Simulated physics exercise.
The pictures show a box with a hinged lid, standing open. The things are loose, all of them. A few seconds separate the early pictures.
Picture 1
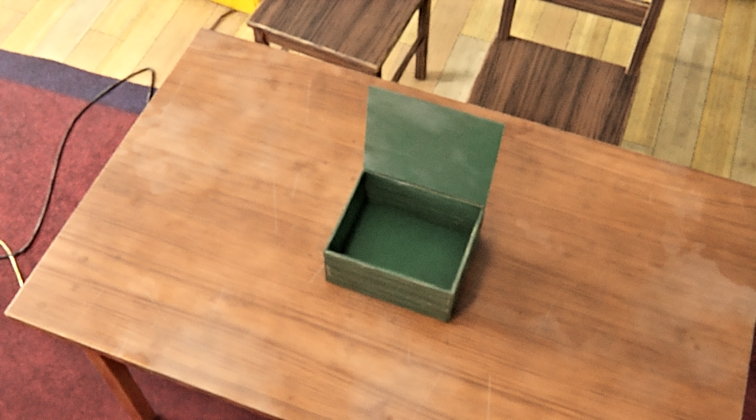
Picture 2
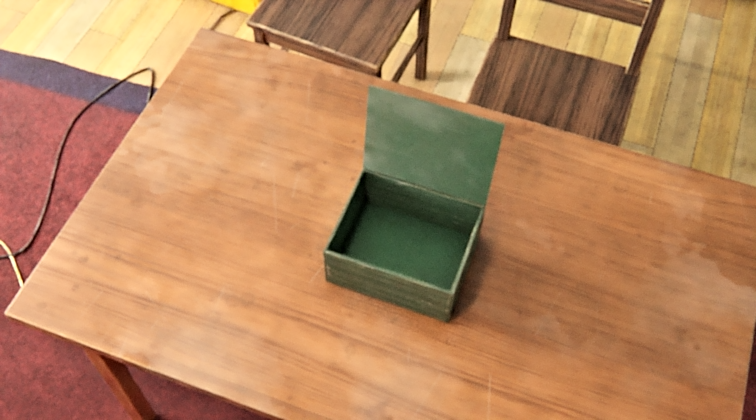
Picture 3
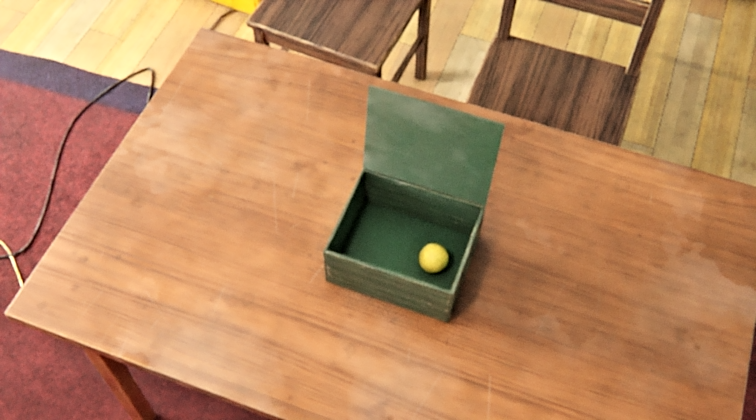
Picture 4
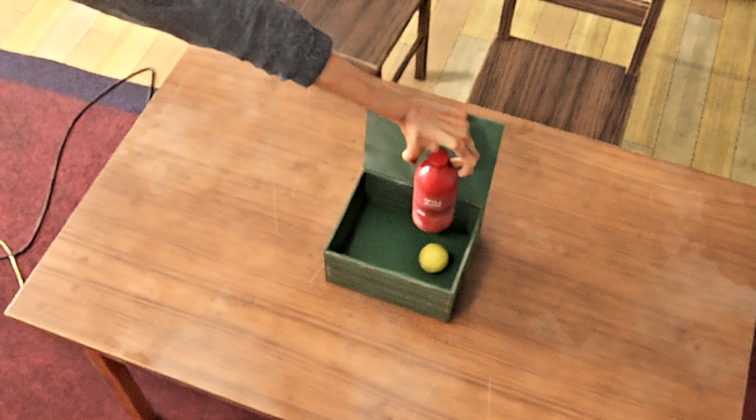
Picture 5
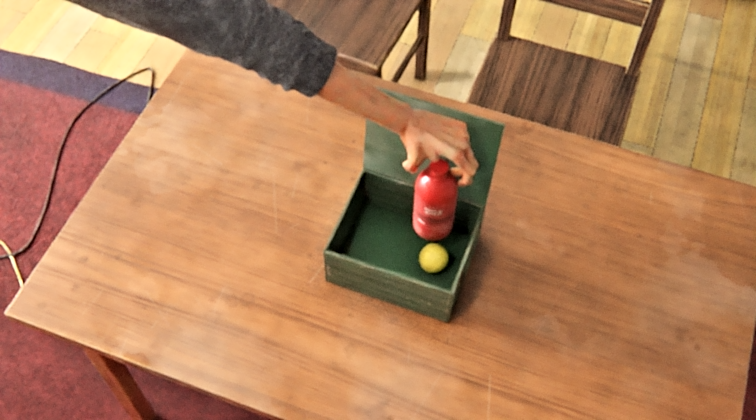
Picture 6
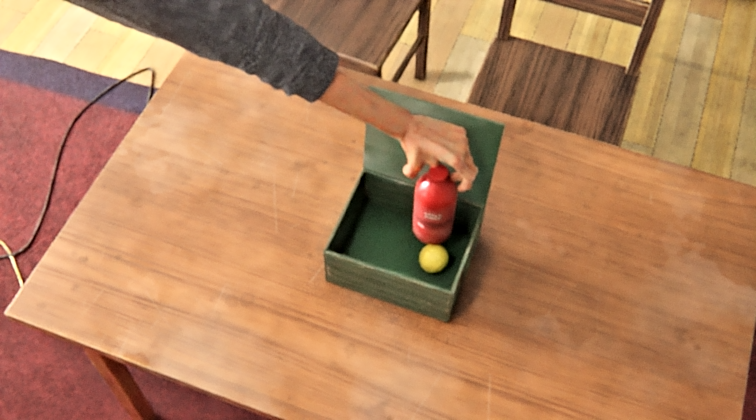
Green open box on a wooden table, empty at first, then holding a yellow lemon as a hand lowers a red bottle inside.
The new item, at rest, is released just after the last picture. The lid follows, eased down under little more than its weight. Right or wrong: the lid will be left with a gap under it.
Wrong, it closes.
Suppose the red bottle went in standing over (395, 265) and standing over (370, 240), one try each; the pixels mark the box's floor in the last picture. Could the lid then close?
Open, then open.
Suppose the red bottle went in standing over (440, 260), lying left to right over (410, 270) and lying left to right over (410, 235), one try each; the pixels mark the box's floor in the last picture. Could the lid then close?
Well, the first try leaves the lid standing open, the second leaves it lying shut, and the third leaves it lying shut.
Then, 0.50 s later than the last frame, red bottle on its side near (393, 239); yellow lemon moved about its own width.
Then, 1.50 s later than the last frame, lid 70° above the rim; red bottle on its side near (389, 245); yellow lemon moved about its own width.
Then, 1.90 s later than the last frame, lid 16° above the rim; red bottle on its side near (389, 245); yellow lemon moved about its own width.
When it is over, lid shut; lying over in the box, red bottle; moved from the start, yellow lemon. End places, in pixels of the last picture, red bottle near (389, 245).
